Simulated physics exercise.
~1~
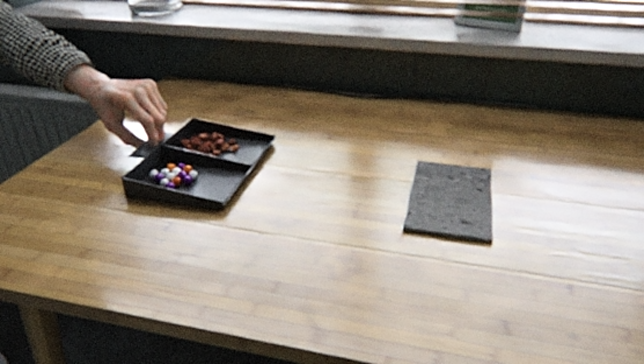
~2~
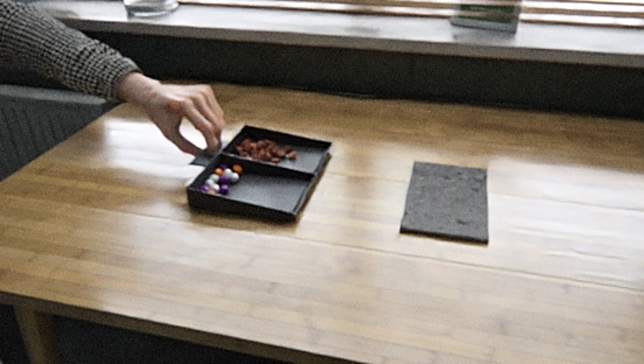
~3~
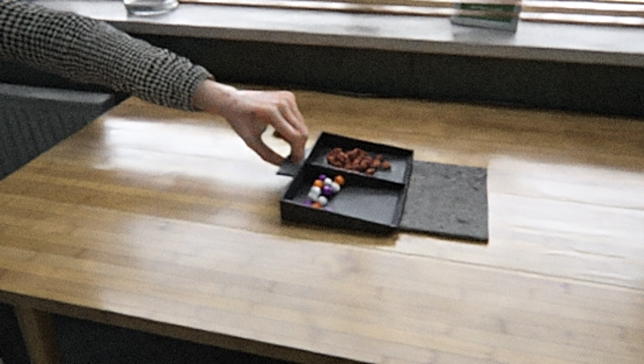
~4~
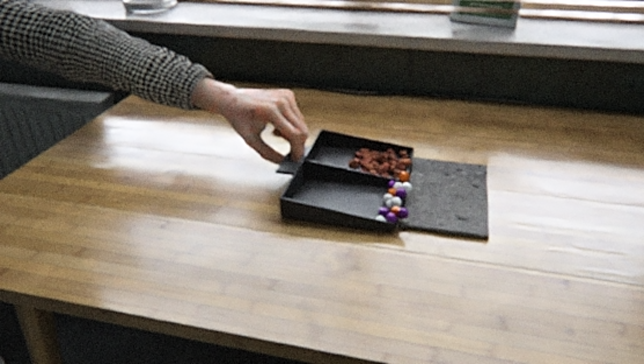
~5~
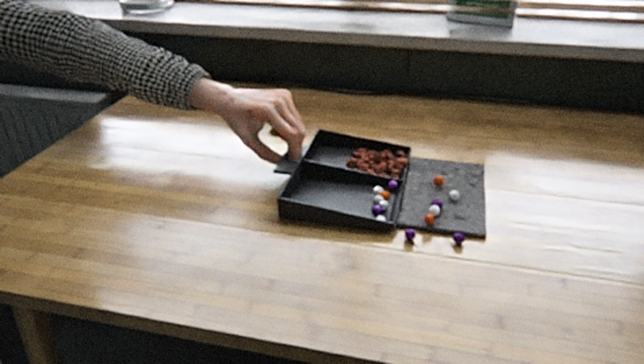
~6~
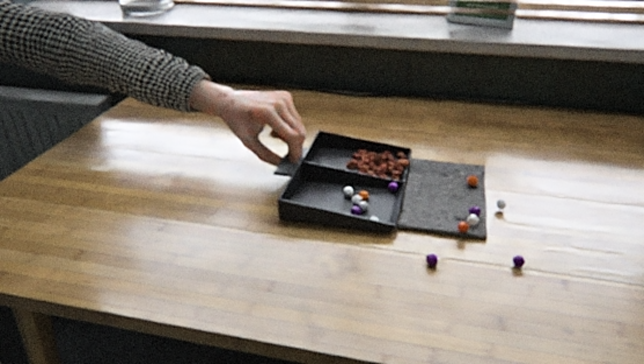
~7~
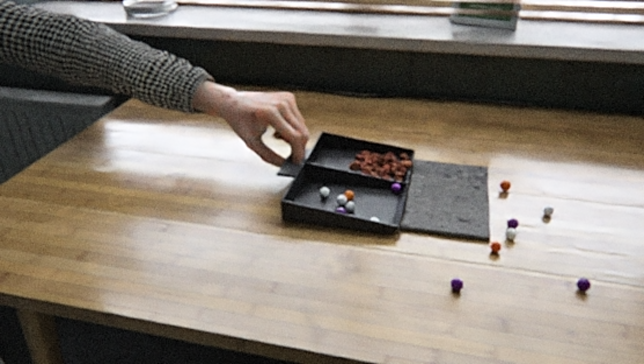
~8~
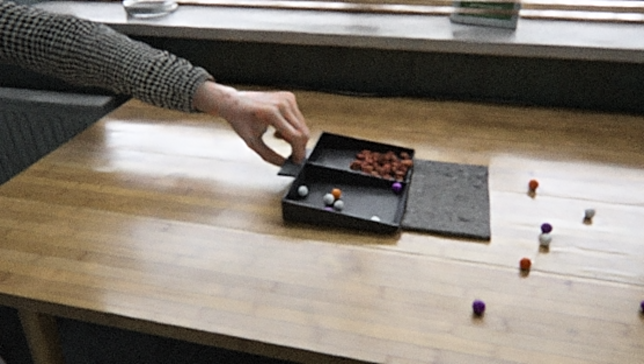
On a wooden table beside a window, a hand in a grey knit sleeve pushes a black divided tray to the right towards a flat dark slab. The near compartment holds purple, white and orange beads, and the far one holds reddish-brown pieces. The tray meets the slab and stops, and both handfuls slide towards the front rim. Some beads spill over, roll across the slab and scatter over the tabletop, while others roll back inside. The tray stays against the slab with the brown pieces all held in, as the spilled beads drift farther right.
